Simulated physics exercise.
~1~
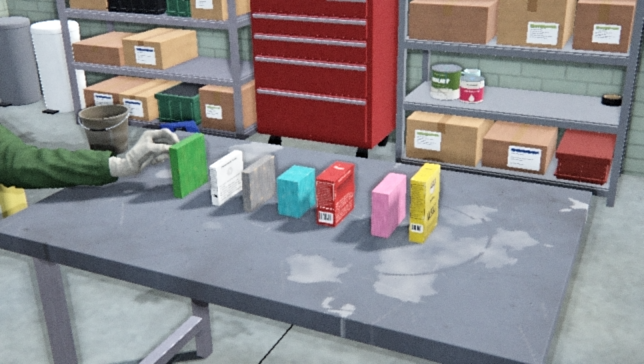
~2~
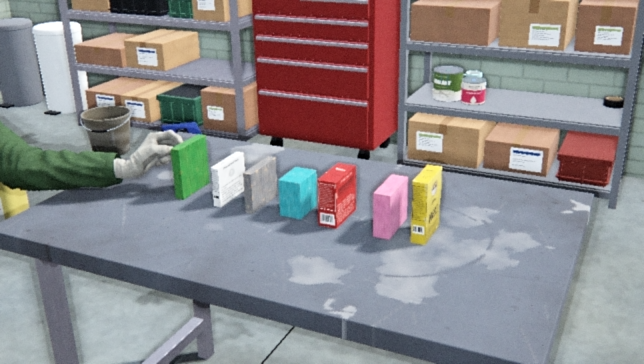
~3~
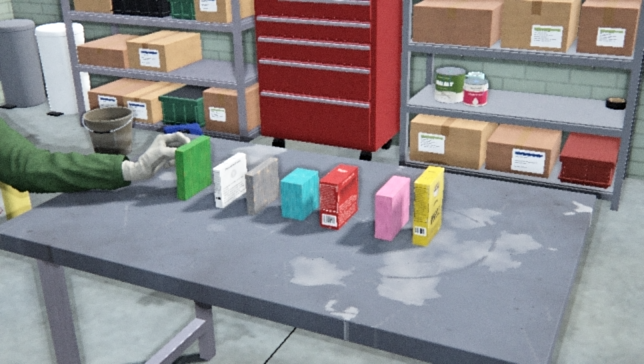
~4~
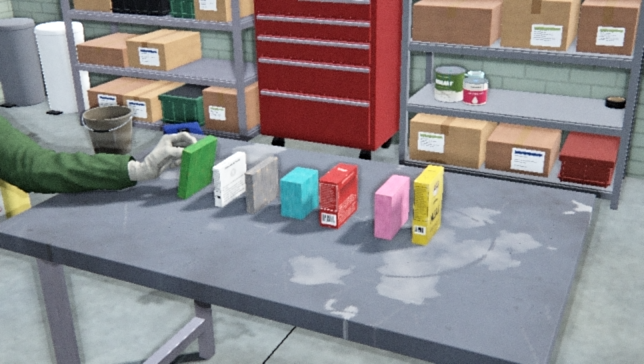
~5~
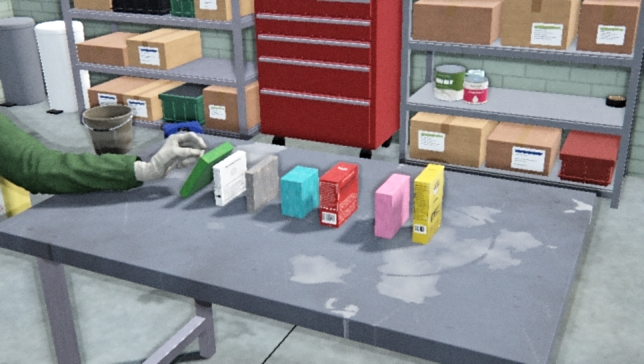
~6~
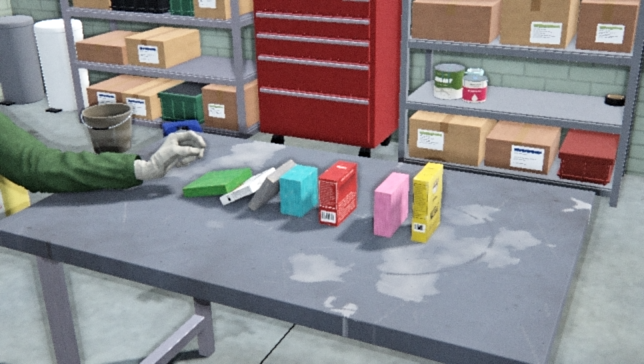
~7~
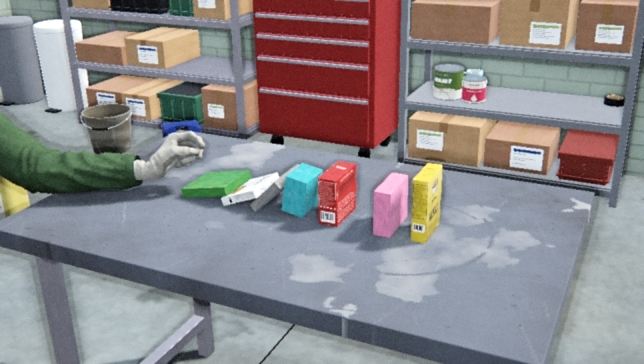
A green board at the left end of a row on a workbench tipped rightward beneath a gloved hand and fell, knocking over the white packet and then the grey block, which ended up leaning by the turquoise block, while the red, pink and yellow ones stayed upright.
